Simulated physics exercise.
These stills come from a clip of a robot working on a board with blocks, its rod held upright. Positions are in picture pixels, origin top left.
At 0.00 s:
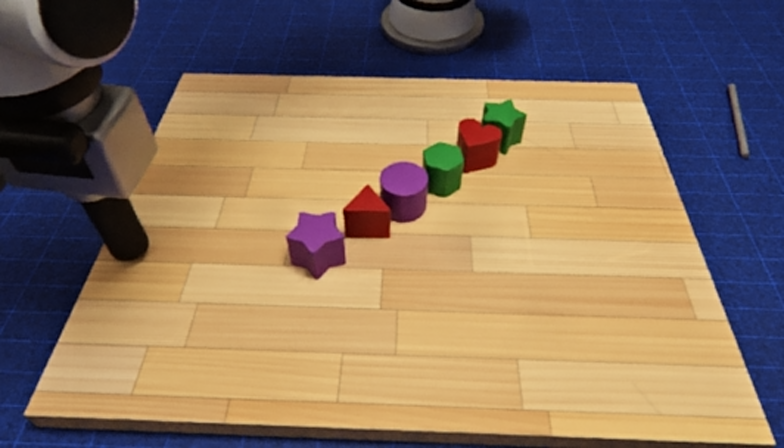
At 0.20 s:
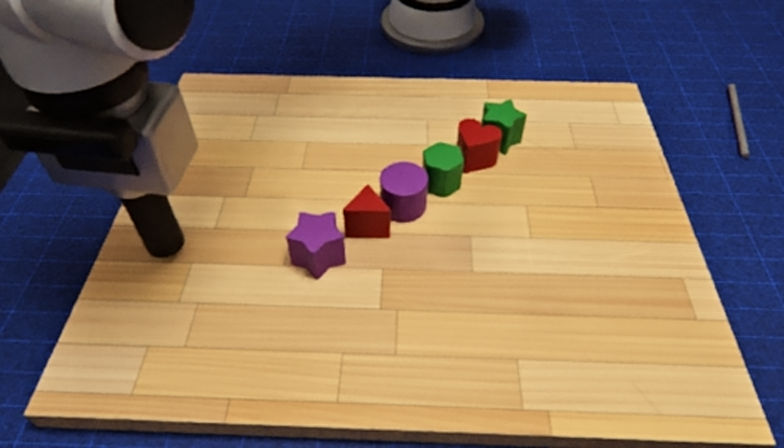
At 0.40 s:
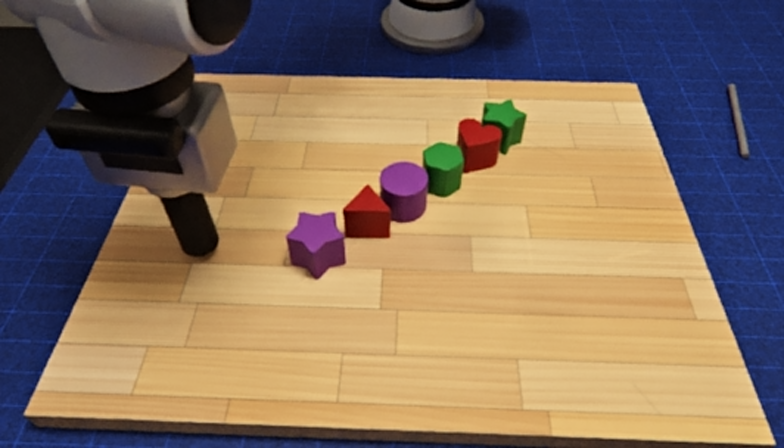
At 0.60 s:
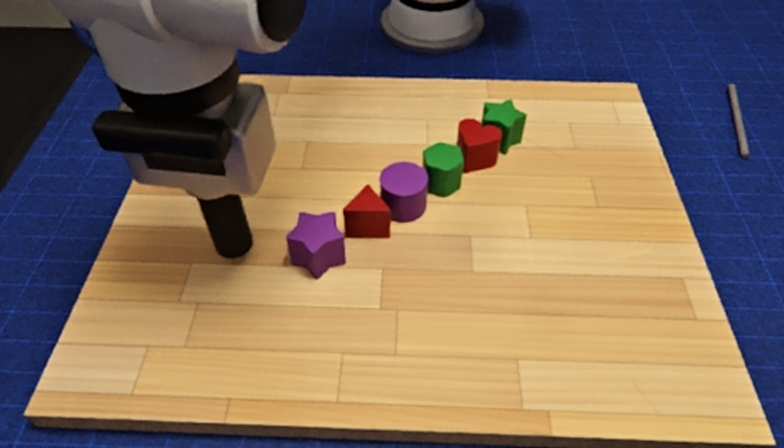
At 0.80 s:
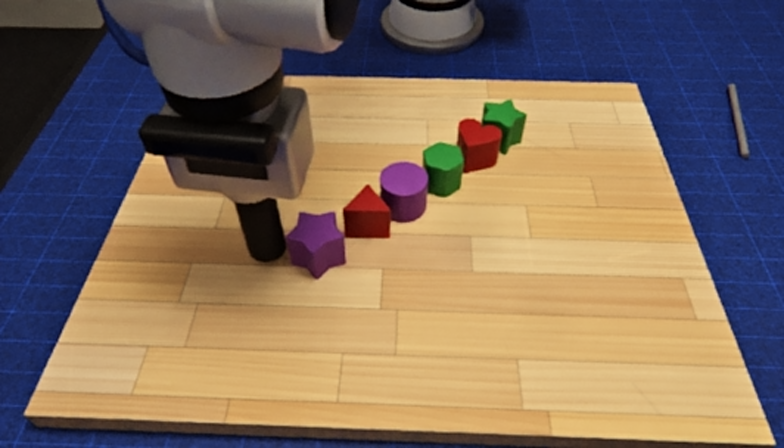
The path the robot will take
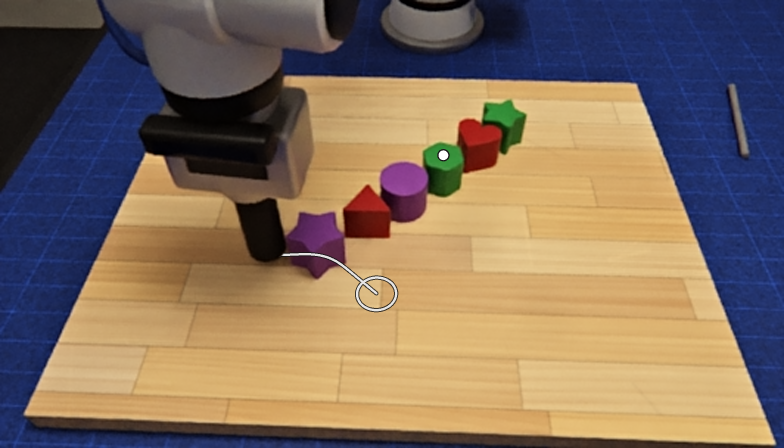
On a light wooden board laid over a blue gridded surface, seen from above at an angle by a still camera, a robot arm reaches in from the upper left. Six blocks form a diagonal line rising rightward: purple star, red triangle, purple cylinder, green hexagon, red heart and green star. The arm's black rod slides steadily right to beside the purple star, while the blocks stay still.
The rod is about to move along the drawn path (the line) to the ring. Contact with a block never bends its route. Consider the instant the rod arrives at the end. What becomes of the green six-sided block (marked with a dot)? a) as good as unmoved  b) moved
I choose a.
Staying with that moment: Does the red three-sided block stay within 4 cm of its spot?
I'd say yes.
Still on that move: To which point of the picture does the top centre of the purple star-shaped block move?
The point I'd pick in the picture is (413, 251).
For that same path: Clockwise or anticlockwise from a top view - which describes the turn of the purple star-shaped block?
Looking down: Anticlockwise.
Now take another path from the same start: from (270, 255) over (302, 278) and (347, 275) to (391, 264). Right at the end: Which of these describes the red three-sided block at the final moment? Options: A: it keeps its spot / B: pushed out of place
I choose B.
The line goes from (270, 255) via (311, 254) and (347, 269), ending at (377, 294); the dot is on the green six-sided block.
The first path, step by step. One third of the way, rod (312, 247); purple star-shaped block (348, 231); red three-sided block (381, 197), turned 20° anticlockwise; purple circle (406, 176).
Two thirds of the way, rod (347, 262); purple star-shaped block (386, 244), turned 15° anticlockwise; red three-sided block (390, 199), turned 50° anticlockwise; purple circle (409, 173).
At the end, rod (376, 286); purple star-shaped block (413, 251), turned 45° anticlockwise; red three-sided block (390, 199), turned 50° anticlockwise; purple circle (409, 173); green six-sided block unmoved.
